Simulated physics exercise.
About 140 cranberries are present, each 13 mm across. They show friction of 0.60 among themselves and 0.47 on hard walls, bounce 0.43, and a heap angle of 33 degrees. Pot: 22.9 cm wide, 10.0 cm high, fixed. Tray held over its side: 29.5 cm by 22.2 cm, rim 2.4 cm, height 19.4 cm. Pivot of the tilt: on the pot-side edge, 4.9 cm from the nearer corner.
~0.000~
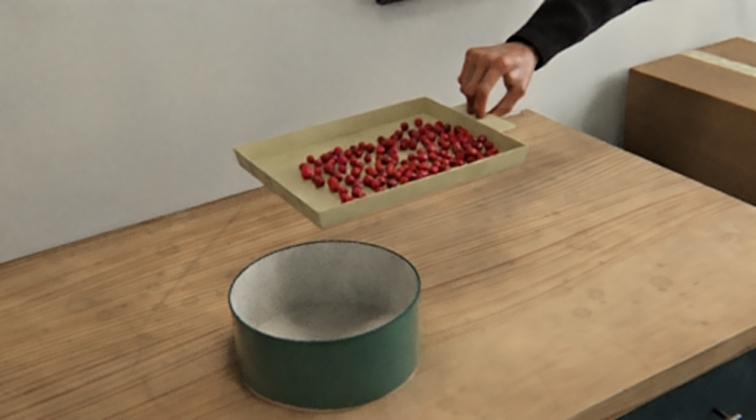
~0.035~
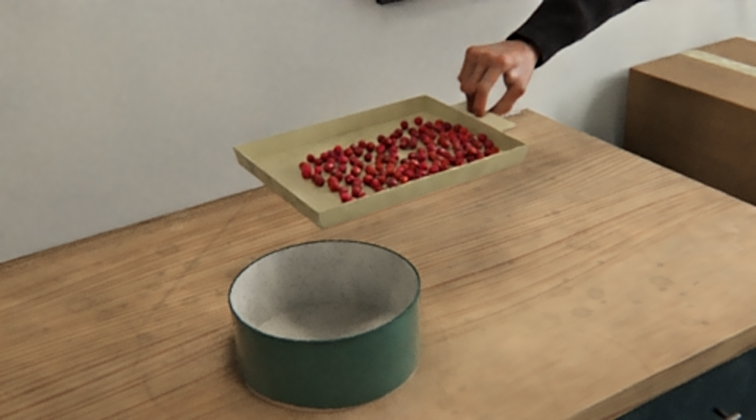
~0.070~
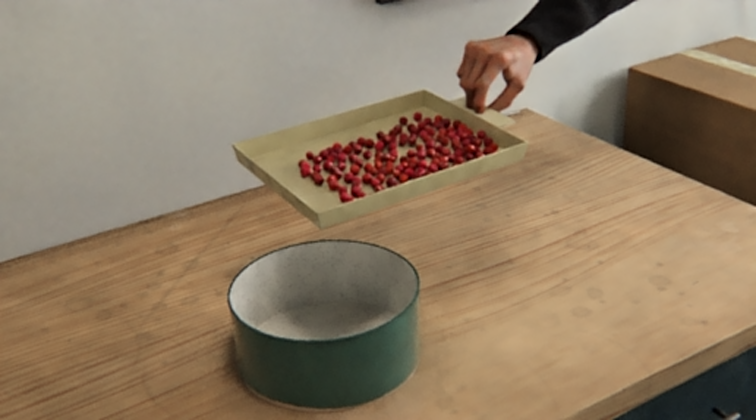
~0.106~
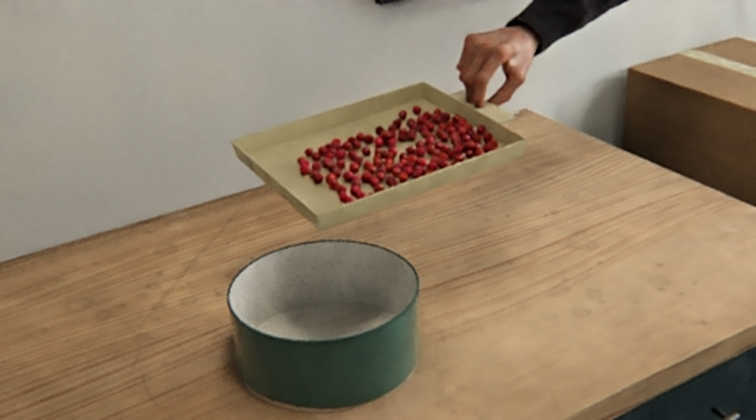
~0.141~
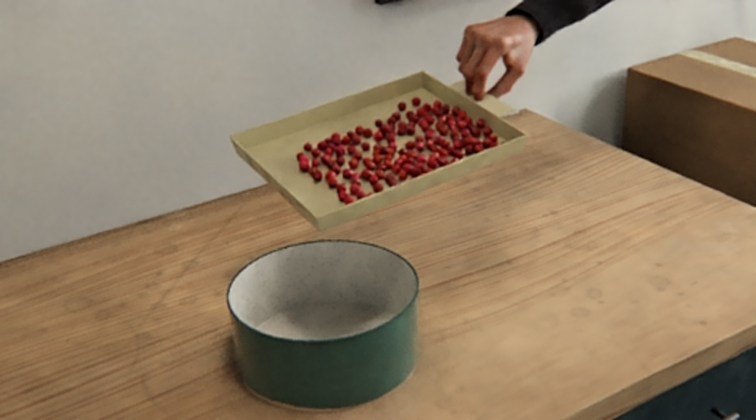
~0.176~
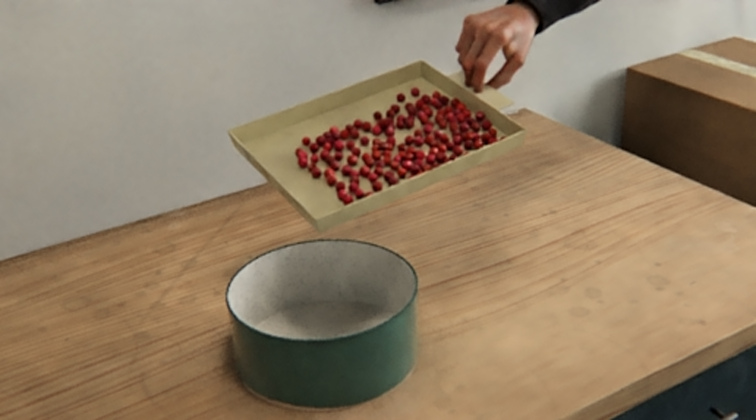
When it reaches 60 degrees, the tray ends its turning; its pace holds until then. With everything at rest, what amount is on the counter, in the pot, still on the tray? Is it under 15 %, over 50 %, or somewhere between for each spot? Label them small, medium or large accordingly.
Counter - small, pot - small, tray - large.
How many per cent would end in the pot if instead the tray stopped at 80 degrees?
Around 5 per cent, then.
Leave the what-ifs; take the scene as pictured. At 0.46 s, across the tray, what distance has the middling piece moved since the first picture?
Roughly 4 cm.
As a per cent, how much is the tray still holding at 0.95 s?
100 %, give or take.
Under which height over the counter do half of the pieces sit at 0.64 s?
About 26 cm.
Then, at 0.46 s, tilt 35 degrees; the tray holds 100 %, the pot 0 %.
After 0.64 s, tilt 51 degrees; the tray holds 100 %, the pot 0 %.
After 0.95 s, tilt 60 degrees; the tray holds 100 %, the pot 0 %.
At rest (1.9 s), counter 0 %, pot 5 %, tray 95 %.
